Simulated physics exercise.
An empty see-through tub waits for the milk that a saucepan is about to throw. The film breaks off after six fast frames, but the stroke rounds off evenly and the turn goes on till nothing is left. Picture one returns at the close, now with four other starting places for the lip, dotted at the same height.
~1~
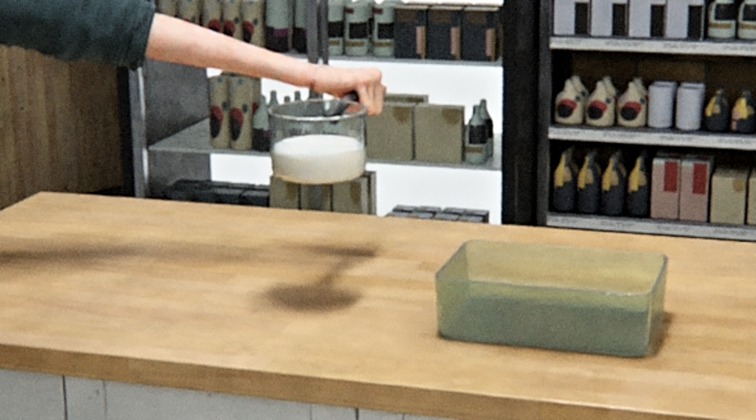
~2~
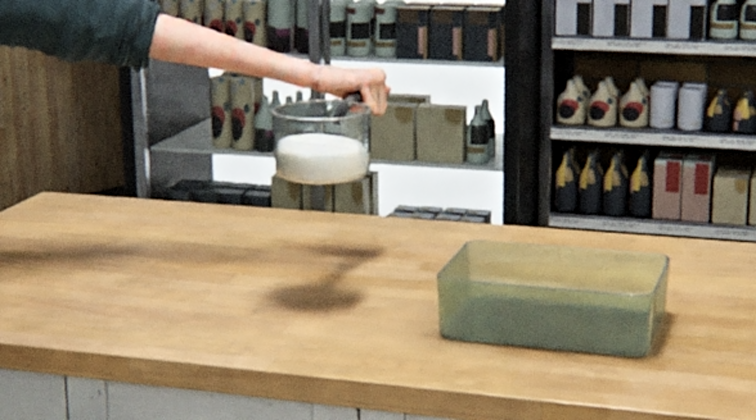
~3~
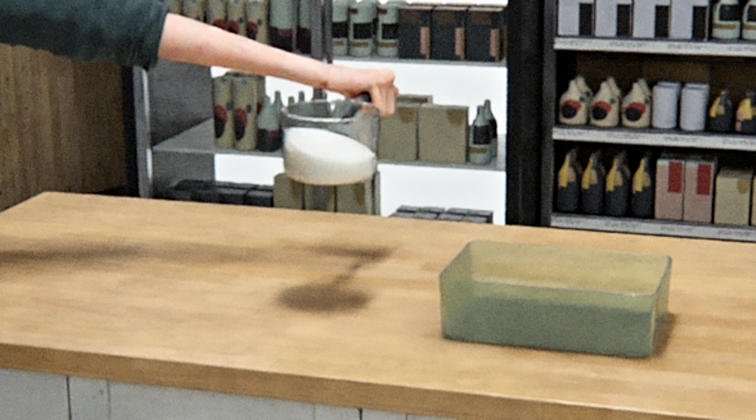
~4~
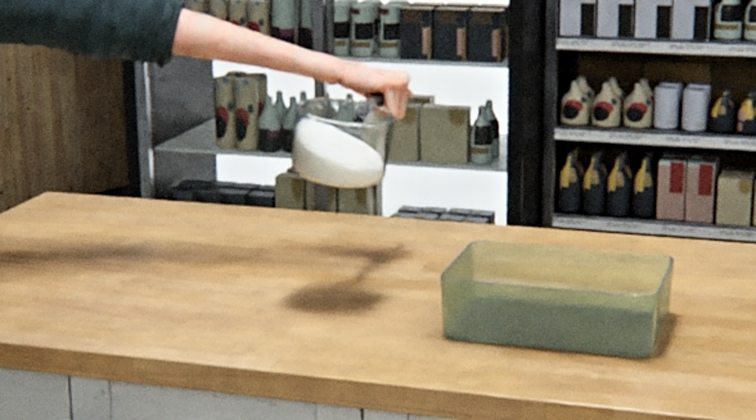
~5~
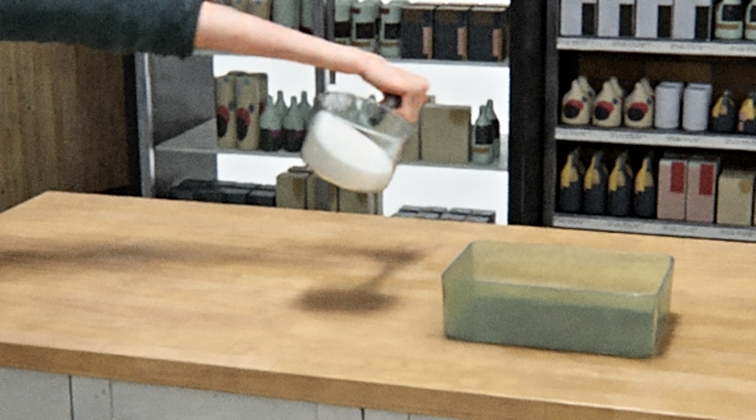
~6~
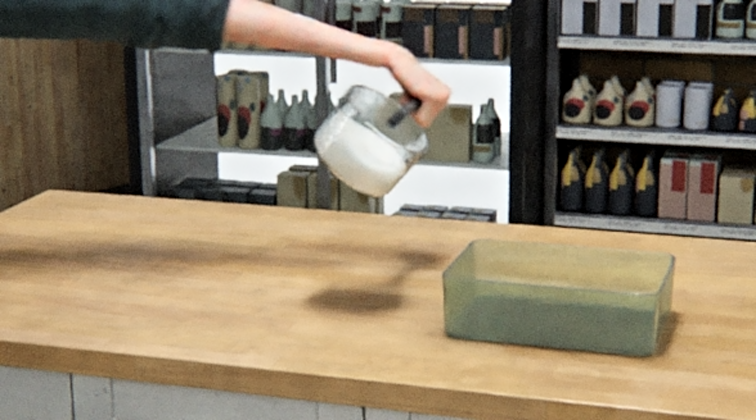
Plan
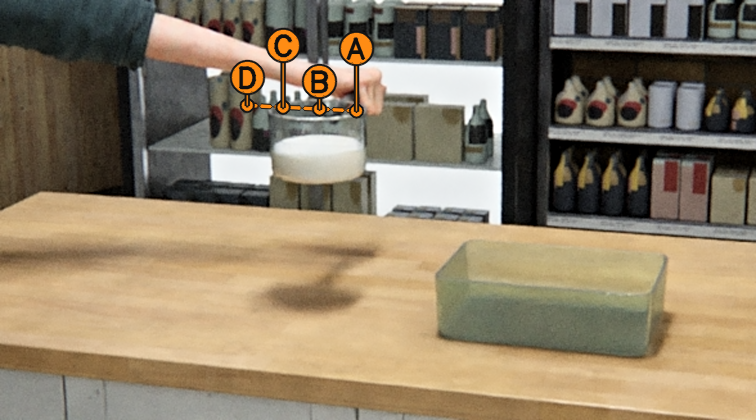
In the video, a hand holds a see-through saucepan of milk above a wooden counter with a clear tub on it, then moves it slightly right and gradually tilts it, the milk staying inside the pan.
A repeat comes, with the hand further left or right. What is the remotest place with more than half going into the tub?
Dot B just does it.
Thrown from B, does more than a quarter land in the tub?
Yes, it does.
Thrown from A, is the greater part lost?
No.
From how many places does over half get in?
Two of them.
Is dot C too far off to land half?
Yes, that goes wrong.
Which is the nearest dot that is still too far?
It is C.
In orange, A at (356, 110); B at (319, 109); C at (283, 107); D at (247, 105).
For dot A, about 78 % lands in the tub, 4 % falls short and 19 % goes beside or beyond.
For dot B, about 67 % lands in the tub, 20 % falls short and 13 % goes beside or beyond.
For dot C, about 10 % lands in the tub, 86 % falls short and 3 % goes beside or beyond.
For dot D, about 0 % lands in the tub, 99 % falls short.
